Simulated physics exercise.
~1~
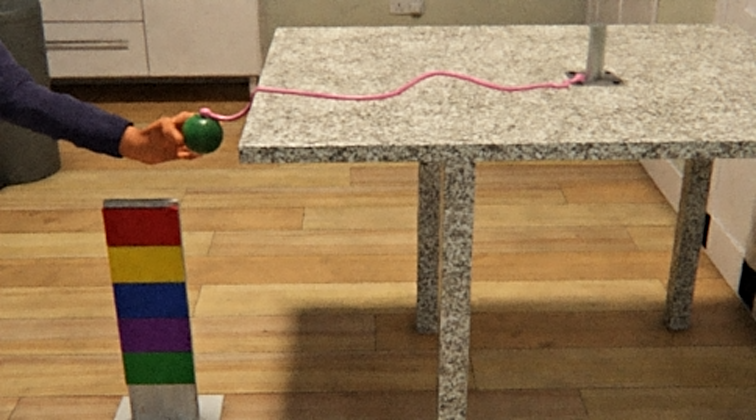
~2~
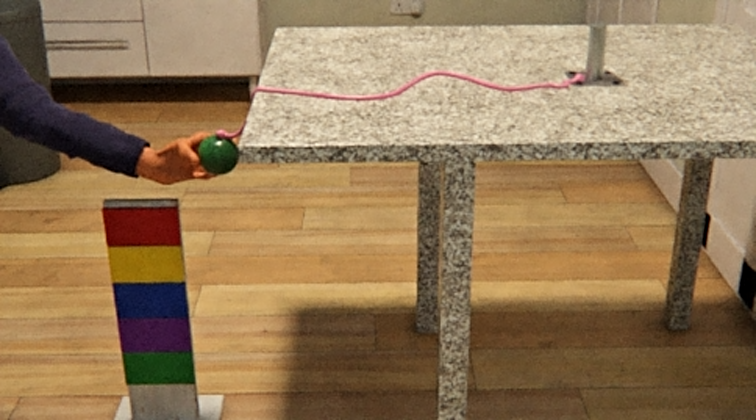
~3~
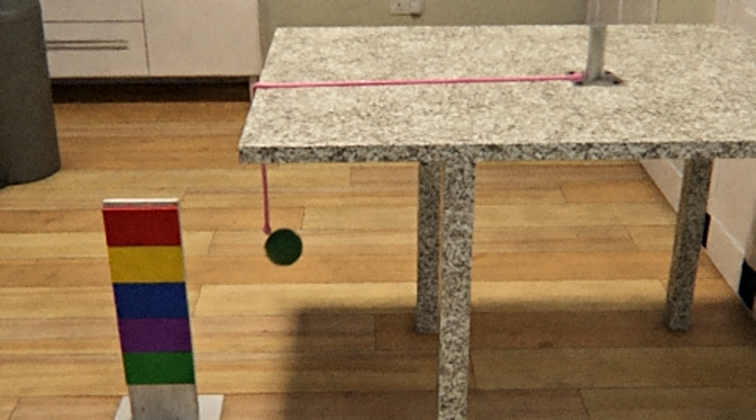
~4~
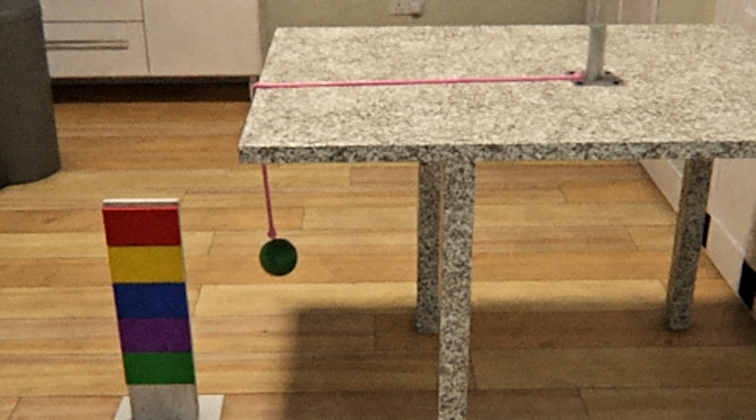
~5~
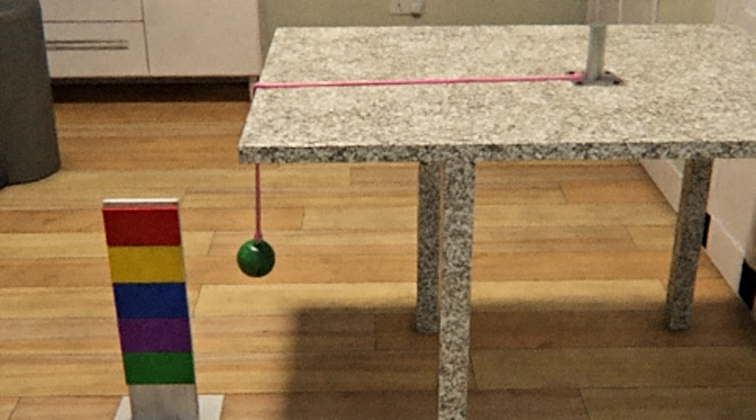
A hand held a green ball on a pink cord beside a speckled table, moved it toward the edge and let go, and it dropped, pulling the cord taut, then swung slightly left, hanging level with the yellow band of the striped board.
